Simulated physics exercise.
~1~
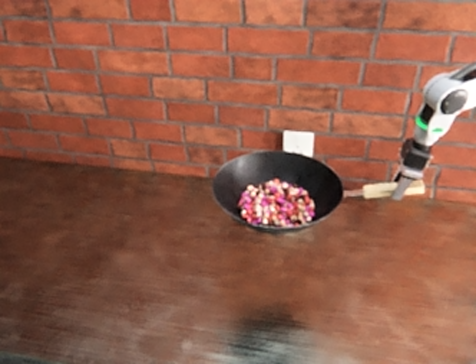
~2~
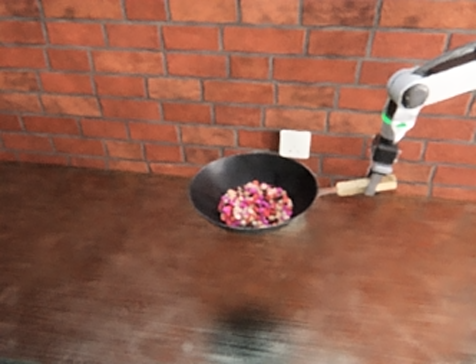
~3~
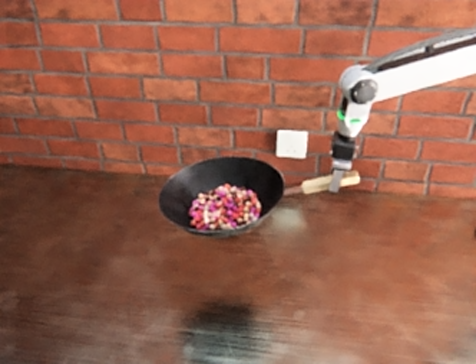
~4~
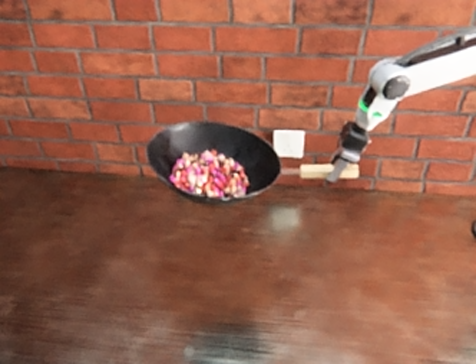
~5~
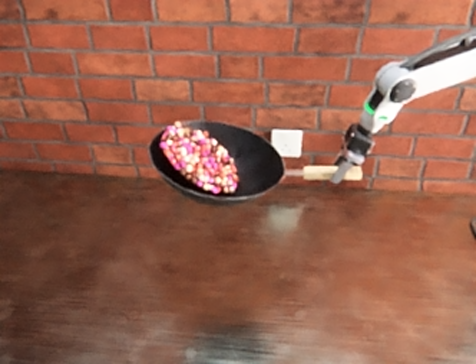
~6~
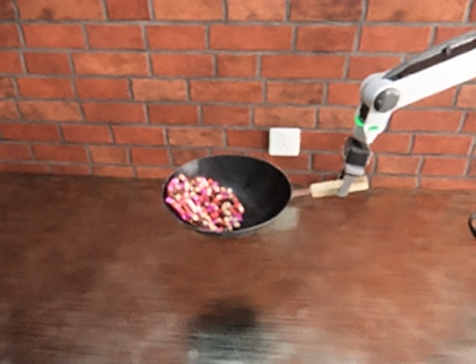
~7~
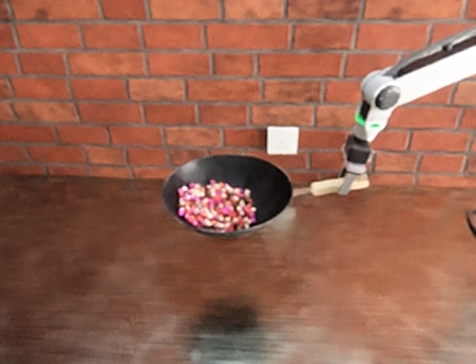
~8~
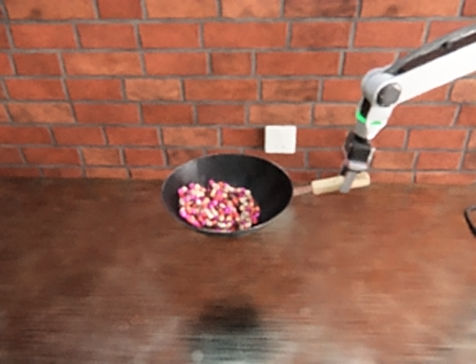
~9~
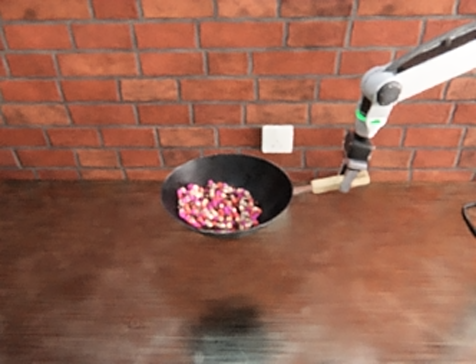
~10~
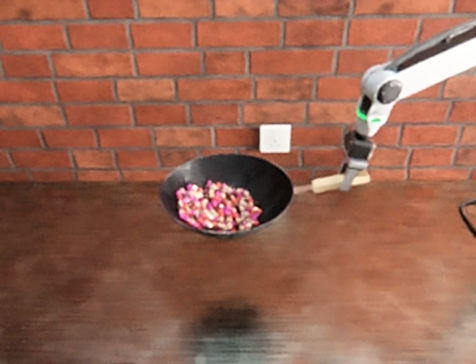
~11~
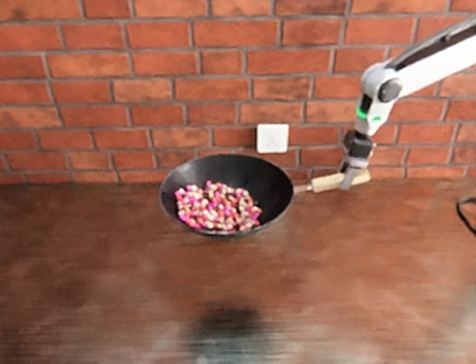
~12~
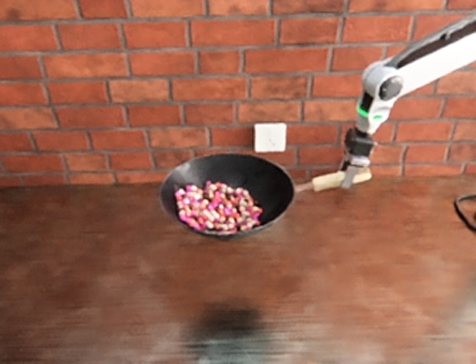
Above a wooden table, a robot arm moves a wok left, tosses sweets, and holds still.
